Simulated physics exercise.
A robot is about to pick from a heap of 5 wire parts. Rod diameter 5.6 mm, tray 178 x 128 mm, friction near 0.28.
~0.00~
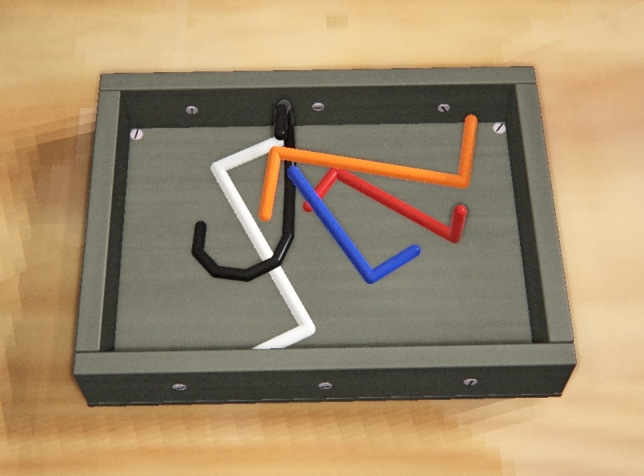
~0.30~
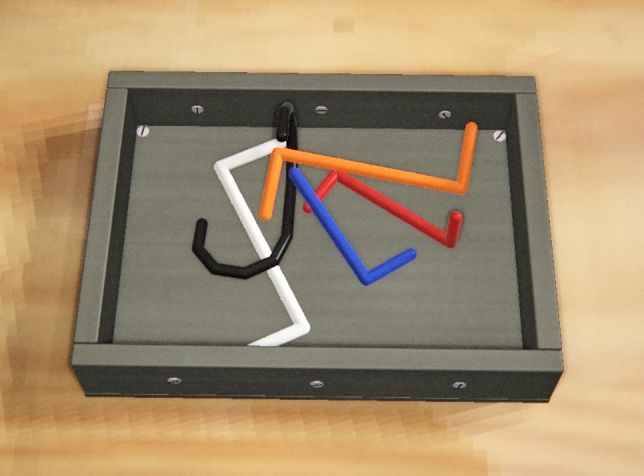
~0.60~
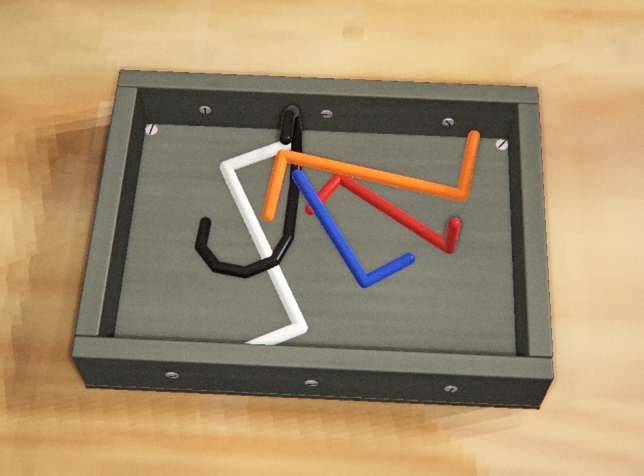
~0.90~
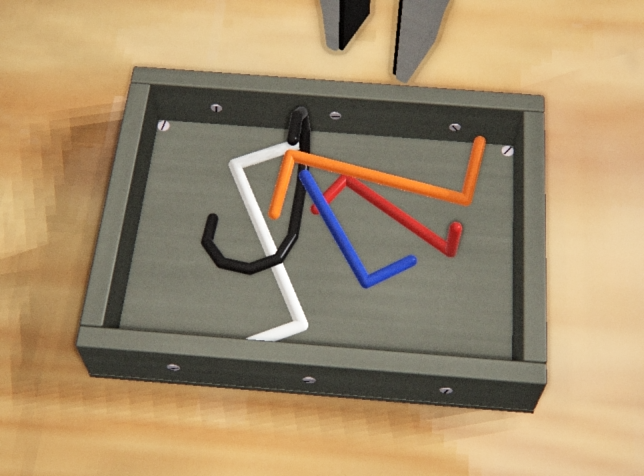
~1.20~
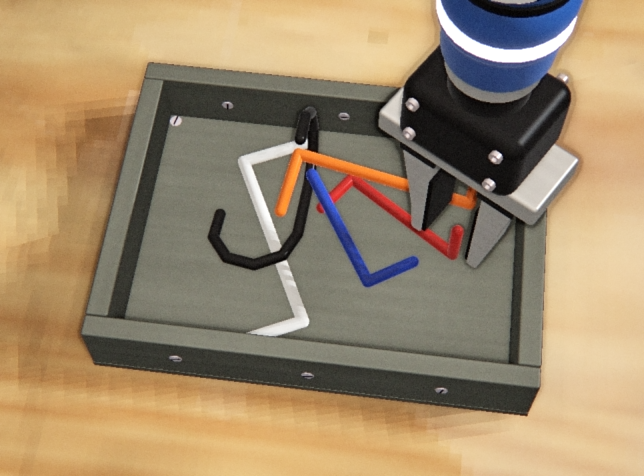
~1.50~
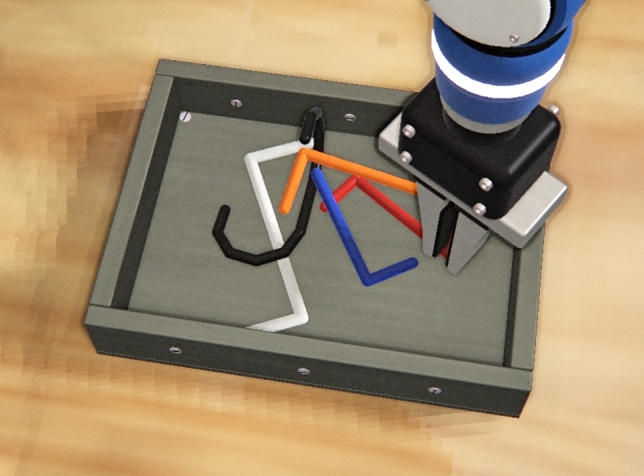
A robot gripper comes down over the tray of bent wires and closes on the red one.
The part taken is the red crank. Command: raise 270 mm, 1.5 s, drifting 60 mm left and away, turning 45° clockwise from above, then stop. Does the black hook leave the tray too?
The black hook stays behind.
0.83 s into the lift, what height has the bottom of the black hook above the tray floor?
About 0 mm.
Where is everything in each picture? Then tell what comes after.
Fingers out of view, 215 mm above the grip; black hook from (201, 227) to (280, 134), passing under blue key; red crank from (309, 206) to (460, 212), passing under blue key, in the first frame.
Fingers out of view, 215 mm above the grip; blue key from (411, 254) to (294, 173), passing over red crank, over black hook; red crank from (308, 207) to (456, 218), passing under blue key, in the second frame.
Fingers out of view, 200 mm above the grip; white crank from (287, 145) to (233, 354); black hook from (206, 223) to (286, 139), passing under blue key, in the third frame.
Fingers (382, 25) 107 mm above the grip; orange crank from (480, 142) to (274, 214), in the fourth frame.
Fingers (461, 217) 13 mm above the grip, in the fifth frame.
Fingers (456, 235) closed on the red crank; black hook from (225, 210) to (305, 139), in the sixth frame.
After 1.95 s, lowest point more than 20 mm over the tray floor, red crank 58 mm.
After 2.33 s, lowest point more than 20 mm over the tray floor, red crank 159 mm.
After 3.00 s, lowest point more than 20 mm over the tray floor, red crank 273 mm.
At rest, hanging red crank 273 mm; the other 4 are down.
